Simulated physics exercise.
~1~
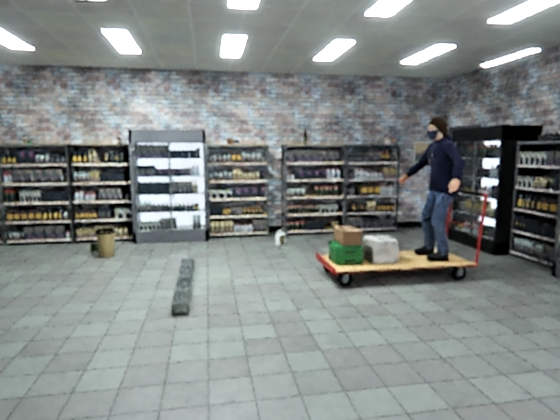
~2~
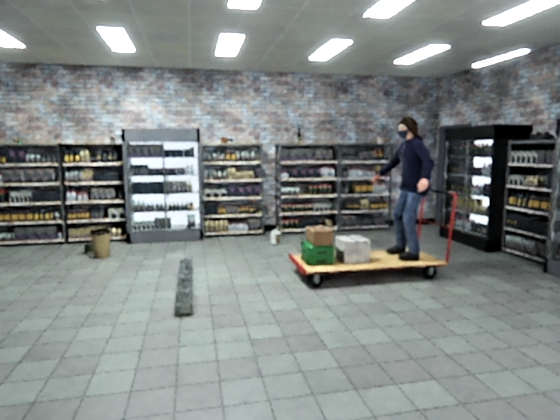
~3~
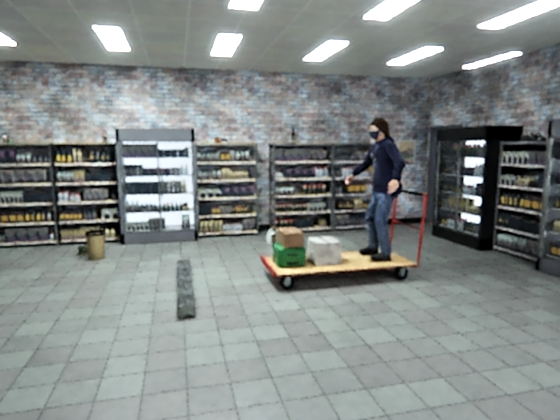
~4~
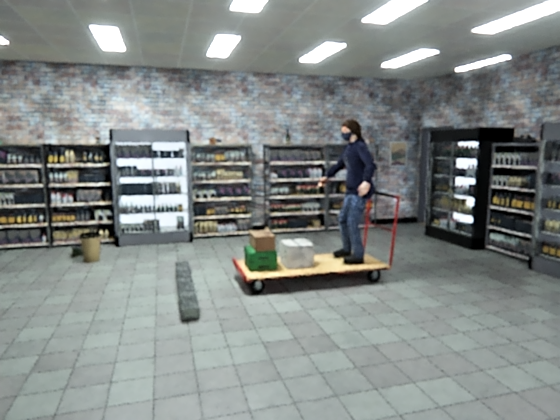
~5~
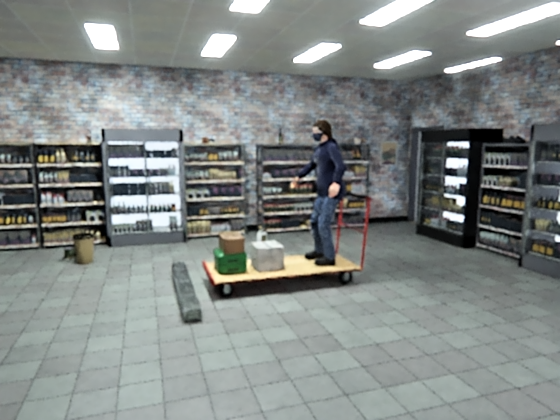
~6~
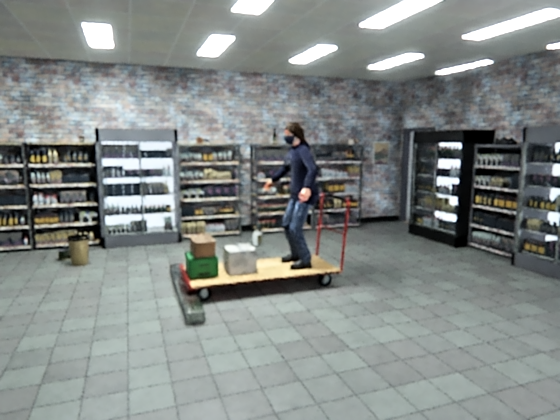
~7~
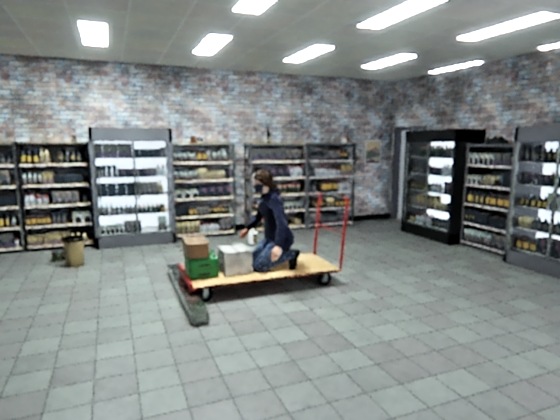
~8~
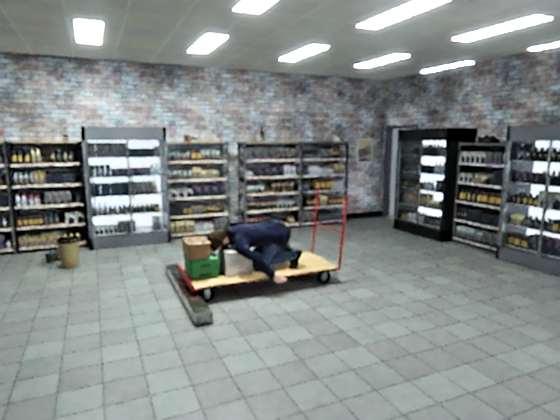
A flatbed trolley with a red handle rolls left across the tiled floor of a shop lined with stocked shelves and lit cabinets, while the view drifts slightly. A masked person in dark clothes stands towards the back of its deck, behind a green case with a brown tote on top and a white parcel. The trolley reaches a low grey kerb and stops against it. The rider's knees fold, and the body sinks and pitches forward towards the load. At the end the rider lies slumped face down along the deck, with the tote still on the green case.
